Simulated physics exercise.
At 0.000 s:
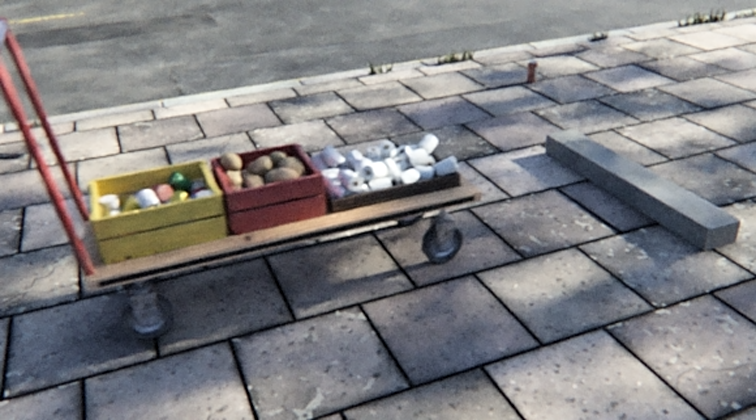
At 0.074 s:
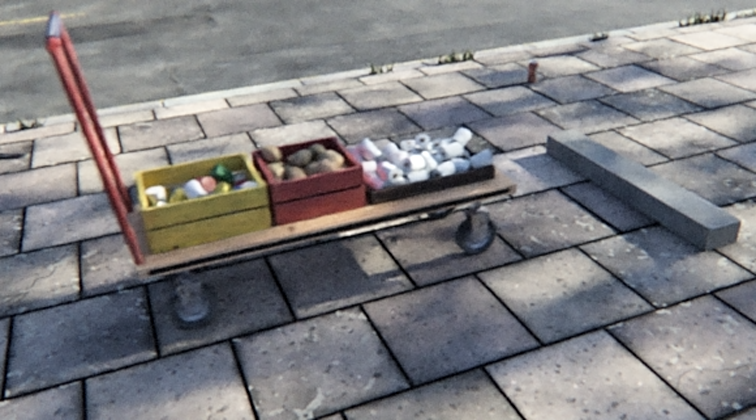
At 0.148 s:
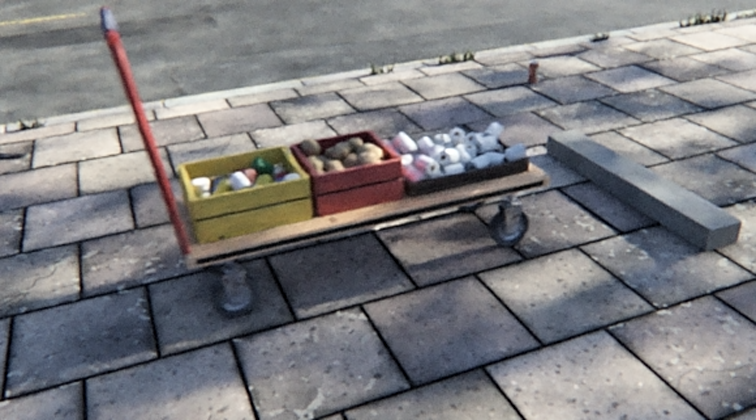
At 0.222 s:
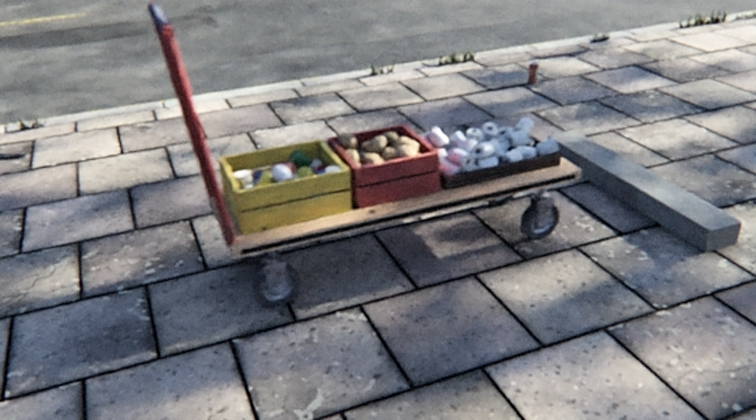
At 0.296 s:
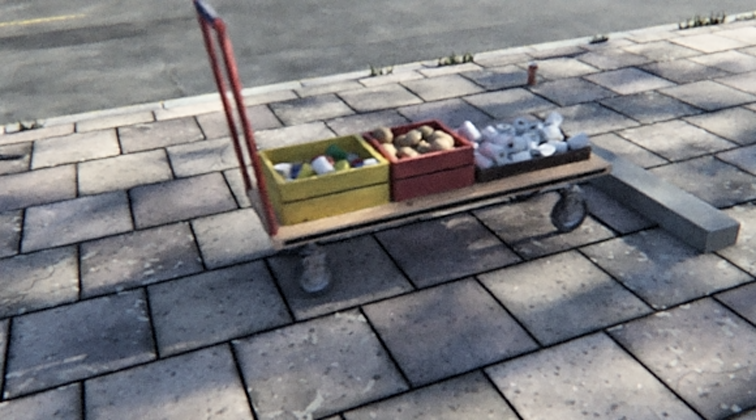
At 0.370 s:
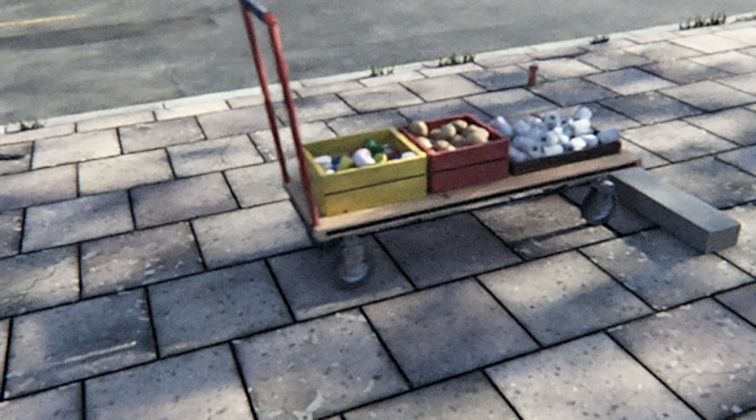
A goods trolley with a red handle rolled steadily to the right across the paving, carrying spice jars, potatoes and white paper rolls in three open totes, and drew close to a beam on the ground.
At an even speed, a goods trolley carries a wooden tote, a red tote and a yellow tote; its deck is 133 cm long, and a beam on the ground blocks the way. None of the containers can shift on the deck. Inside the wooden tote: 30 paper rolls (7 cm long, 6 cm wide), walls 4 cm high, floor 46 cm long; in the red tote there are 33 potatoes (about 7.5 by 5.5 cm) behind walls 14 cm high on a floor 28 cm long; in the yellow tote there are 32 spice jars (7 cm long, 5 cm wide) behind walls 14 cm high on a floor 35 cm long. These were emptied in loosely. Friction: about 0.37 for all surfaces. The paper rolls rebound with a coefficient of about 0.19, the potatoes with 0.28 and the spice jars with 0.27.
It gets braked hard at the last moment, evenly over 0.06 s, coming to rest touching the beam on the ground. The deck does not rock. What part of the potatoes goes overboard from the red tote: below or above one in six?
Retained: Above five sixths.
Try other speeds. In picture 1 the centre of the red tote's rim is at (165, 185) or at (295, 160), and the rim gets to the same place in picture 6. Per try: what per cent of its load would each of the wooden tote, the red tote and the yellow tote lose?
For the wooden tote it's 40 % and then 20 %, for the red tote 10 % and then 0 %, and for the yellow tote 10 % and then 0 %.
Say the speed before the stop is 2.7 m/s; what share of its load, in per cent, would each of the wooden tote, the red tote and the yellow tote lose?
In that case the wooden tote sheds 40 per cent of its load, the red tote 10 per cent, and the yellow tote 10 per cent.
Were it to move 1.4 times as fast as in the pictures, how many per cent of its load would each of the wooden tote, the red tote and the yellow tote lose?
Wooden tote 50, red tote 10, yellow tote 10 per cent.
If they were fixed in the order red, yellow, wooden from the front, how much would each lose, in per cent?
In that arrangement the wooden tote sheds 20 per cent of its load, the red tote 0 per cent, and the yellow tote 0 per cent.
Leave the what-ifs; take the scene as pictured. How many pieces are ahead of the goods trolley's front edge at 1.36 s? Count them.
Count: Approx. 8.
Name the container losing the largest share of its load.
Wooden tote.
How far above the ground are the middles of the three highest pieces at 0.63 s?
About 48 cm up, on average.
After 0.41 s, it begins to slow.
After 0.51 s, 2 of 30 out of the wooden tote, 0 of 33 out of the red tote and 0 of 32 out of the yellow tote.
After 0.63 s, 5 of 30 out of the wooden tote, 0 of 33 out of the red tote and 0 of 32 out of the yellow tote.
After 0.86 s, 7 of 30 out of the wooden tote, 1 of 33 out of the red tote and 0 of 32 out of the yellow tote.
Final count (at 1.36 s), 9 of 30 out of the wooden tote, 1 of 33 out of the red tote and 0 of 32 out of the yellow tote. Asked share, 1 of 33, 3 per cent.
